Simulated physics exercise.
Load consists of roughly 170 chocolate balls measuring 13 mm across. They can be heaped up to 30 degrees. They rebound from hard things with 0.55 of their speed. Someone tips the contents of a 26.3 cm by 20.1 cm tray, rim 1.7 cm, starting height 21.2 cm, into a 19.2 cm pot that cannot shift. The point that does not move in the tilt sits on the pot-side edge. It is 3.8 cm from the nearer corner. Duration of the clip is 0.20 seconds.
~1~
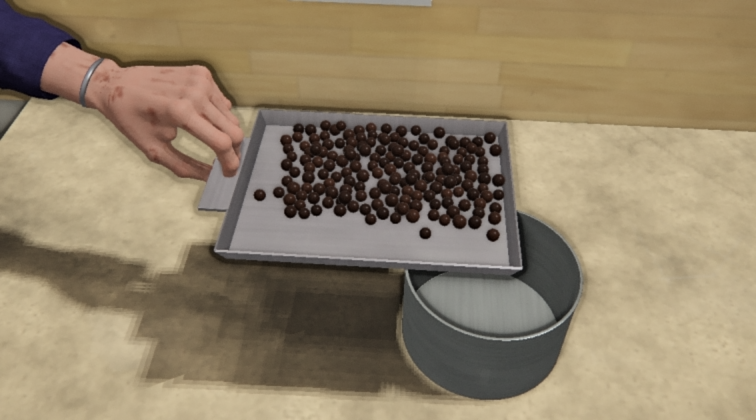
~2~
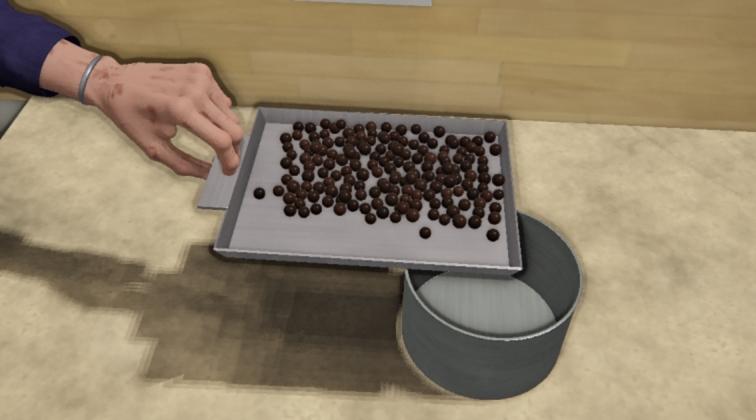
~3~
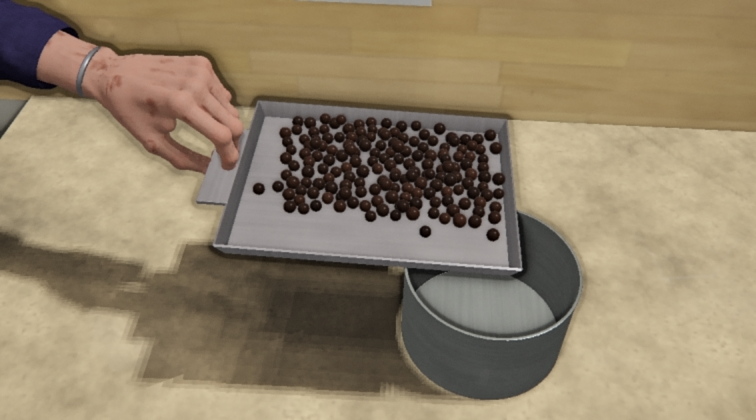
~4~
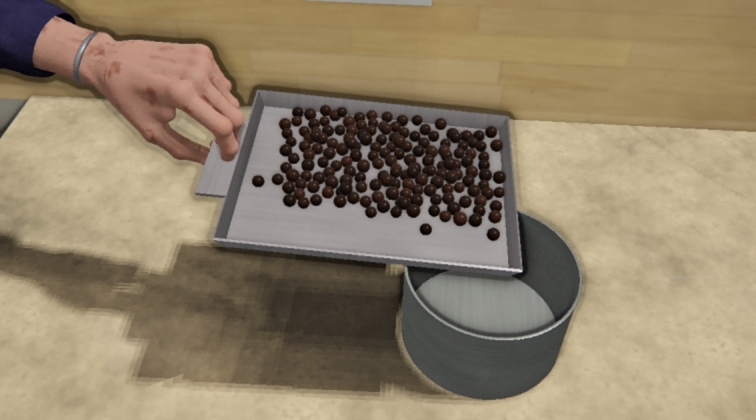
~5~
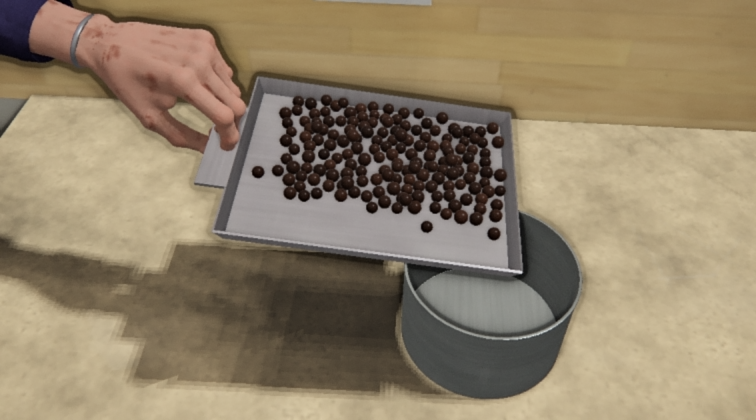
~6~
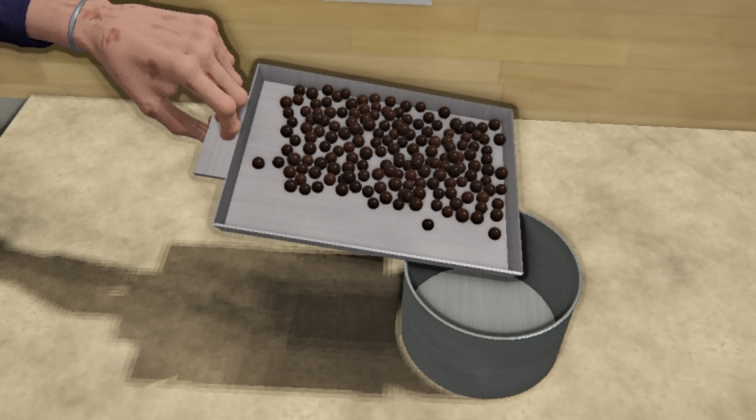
A hand with a silver wristband and dark blue sleeve slowly raises the left end of a shallow grey tray above a mottled beige countertop, seen from above against a pale wooden wall. Many dark brown balls lie across the tray, whose right end sits over a round grey pot. The tray slants gradually down rightward, the balls keep their places on it, and the camera stays still.
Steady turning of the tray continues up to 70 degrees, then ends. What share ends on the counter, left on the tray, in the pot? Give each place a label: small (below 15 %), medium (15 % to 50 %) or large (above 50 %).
Shares by place: Counter large, left on the tray small, pot medium.
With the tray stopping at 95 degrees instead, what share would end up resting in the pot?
In that case, near 20 percent.
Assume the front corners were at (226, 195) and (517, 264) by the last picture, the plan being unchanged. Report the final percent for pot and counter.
Final per cent - pot 50, counter 50.
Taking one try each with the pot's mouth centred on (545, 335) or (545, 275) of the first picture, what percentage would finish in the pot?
Some 100 and 40 per cent.
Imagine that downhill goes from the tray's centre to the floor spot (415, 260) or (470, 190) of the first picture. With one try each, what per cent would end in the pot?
First try: Around 0 percent; second try: Around 65 percent.
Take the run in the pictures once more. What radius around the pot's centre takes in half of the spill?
Roughly 24 cm from the centre.
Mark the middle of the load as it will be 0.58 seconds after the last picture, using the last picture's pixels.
At about (511, 229).
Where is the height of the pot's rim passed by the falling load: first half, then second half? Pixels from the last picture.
Early: About (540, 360); late: About (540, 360).
Then, 0.35 s after the last picture, tilt 40 degrees; the tray holds 100 %, the pot 0 %.
Then, 0.58 s after the last picture, tilt 59 degrees; the tray holds 75 %, the pot 0 %.
Then, 0.93 s after the last picture, tilt 70 degrees; the tray holds 15 %, the pot 15 %.
In the end, counter 80 %, tray 0 %, pot 20 %.
